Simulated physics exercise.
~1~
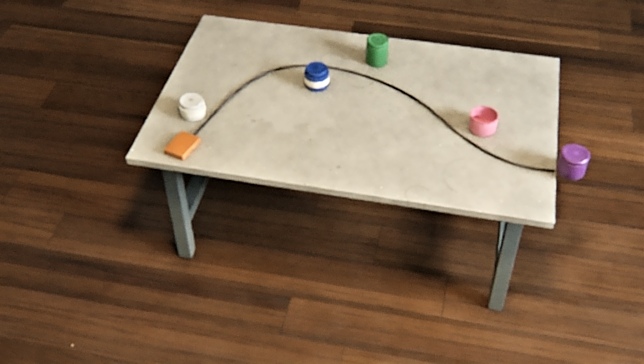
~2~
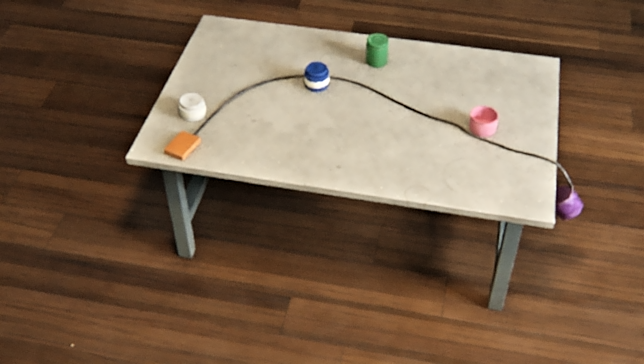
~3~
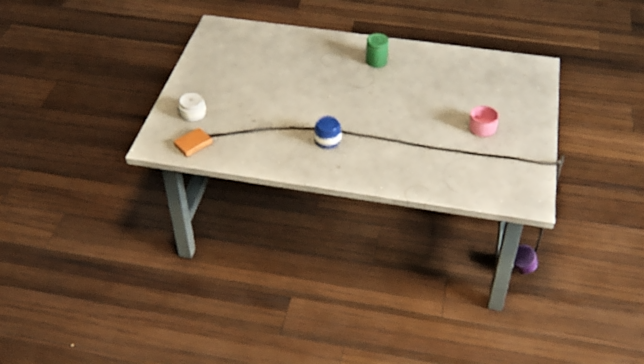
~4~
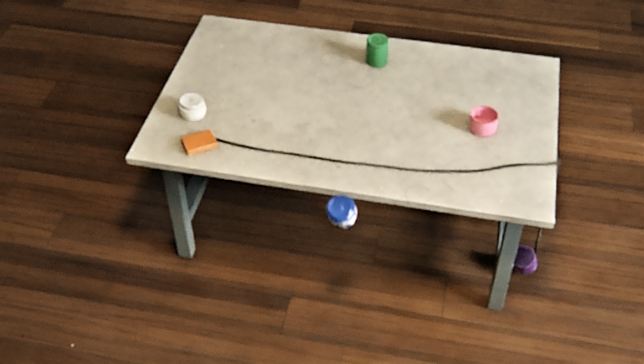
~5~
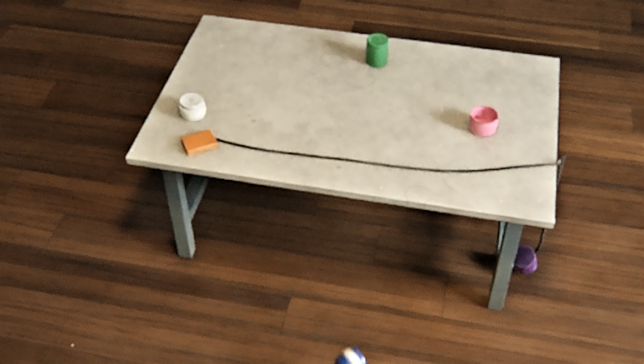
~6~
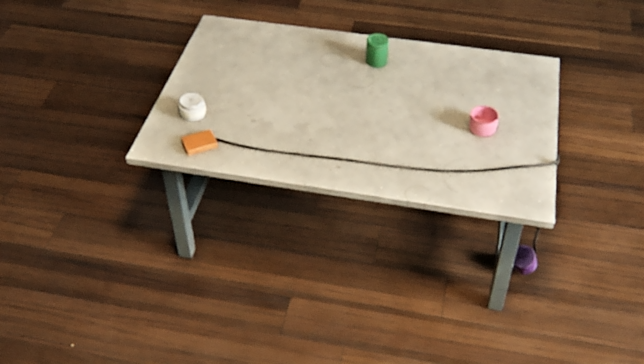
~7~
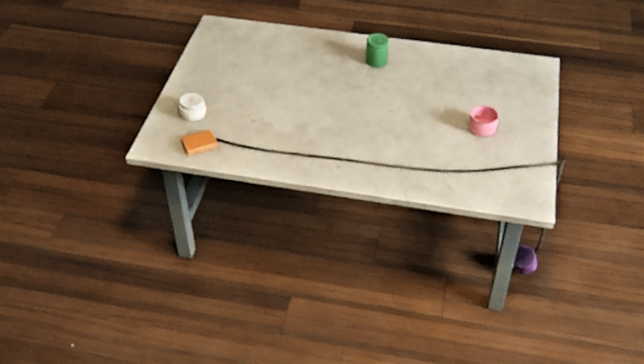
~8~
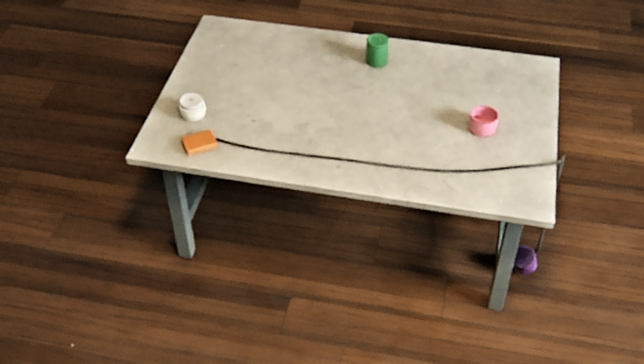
On a pale table, a purple speaker drops off the right end, its cable sweeping a blue jar off the front edge and dangling the speaker.
